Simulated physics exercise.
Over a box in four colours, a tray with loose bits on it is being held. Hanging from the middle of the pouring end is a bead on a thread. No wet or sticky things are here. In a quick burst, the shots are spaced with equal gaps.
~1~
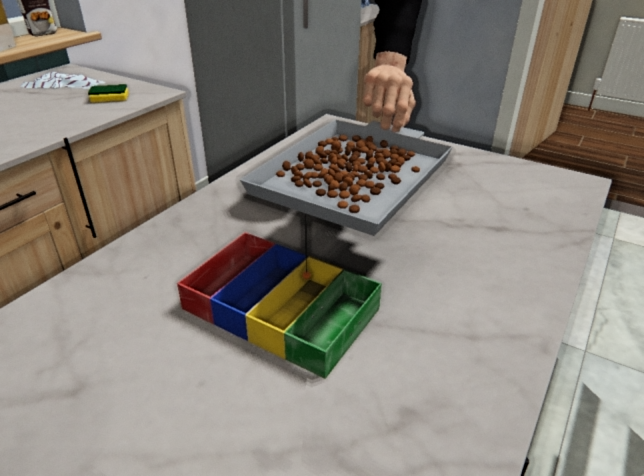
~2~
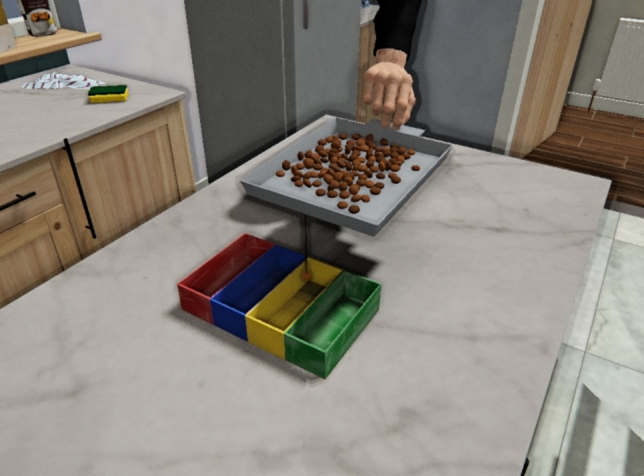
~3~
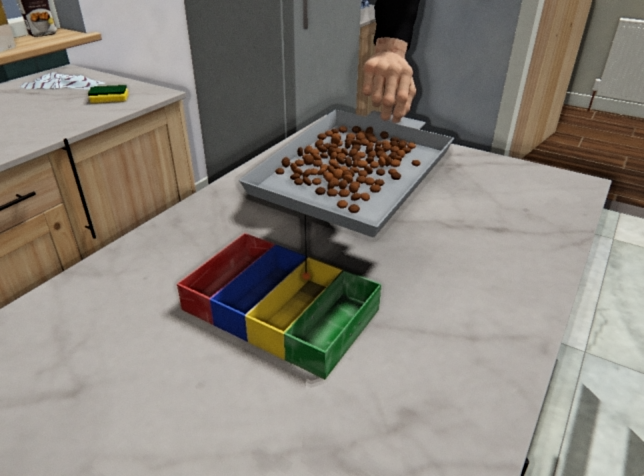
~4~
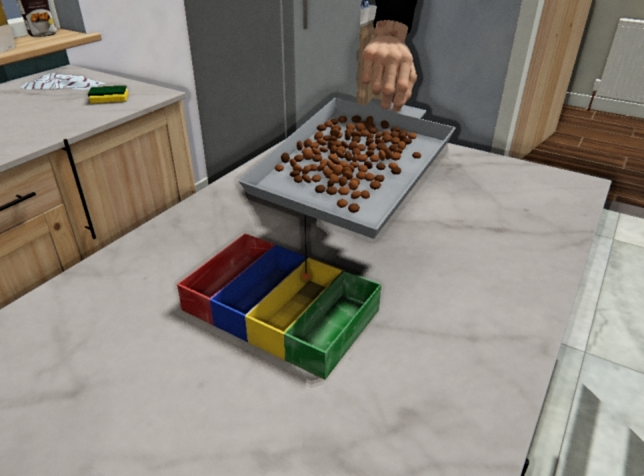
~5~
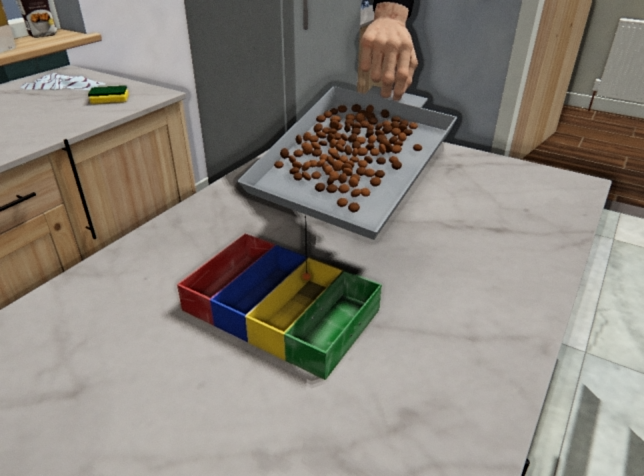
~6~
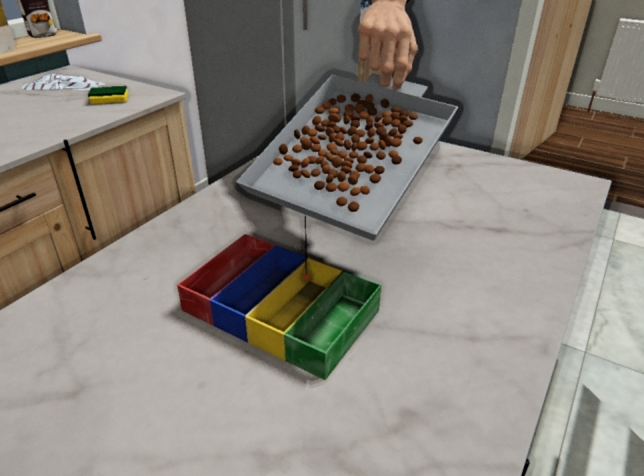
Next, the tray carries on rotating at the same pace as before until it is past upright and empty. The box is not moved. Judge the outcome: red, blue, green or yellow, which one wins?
The green compartment wins.
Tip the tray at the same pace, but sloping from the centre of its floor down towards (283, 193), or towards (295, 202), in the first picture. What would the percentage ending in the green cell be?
The first try yields 0 percent and the second 0 percent.
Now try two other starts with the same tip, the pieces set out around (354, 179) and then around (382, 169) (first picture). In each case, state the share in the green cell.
It would be roughly 40 per cent for the first and roughly 40 per cent for the second.
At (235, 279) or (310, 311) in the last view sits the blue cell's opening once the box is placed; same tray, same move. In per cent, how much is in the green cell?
About 30 per cent first, then about 0 per cent.
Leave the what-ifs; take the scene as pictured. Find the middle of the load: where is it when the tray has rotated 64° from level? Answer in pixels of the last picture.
Roughly at (323, 207).
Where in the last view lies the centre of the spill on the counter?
I'd put the middle at roughly (366, 395).
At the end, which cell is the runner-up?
The cell in second spot is yellow.
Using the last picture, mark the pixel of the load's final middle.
(313, 344).
Just after the last frame, tray tipped steeply; almost all on the tray; about a tenth falling or outside the box.
A moment on, tray tipped past a quarter turn; about a tenth on the tray; roughly a third in the green cell; roughly a quarter in the yellow cell; about a tenth in the blue cell; roughly a quarter falling or outside the box.
Further on, tray tipped past a quarter turn; roughly a third in the green cell; roughly a quarter in the yellow cell; about a tenth in the blue cell; roughly a quarter falling or outside the box.
When it is over, tray tipped past a quarter turn; roughly a third in the green cell; roughly a quarter in the yellow cell; about a tenth in the blue cell; not one in the red cell; roughly a quarter outside the box.
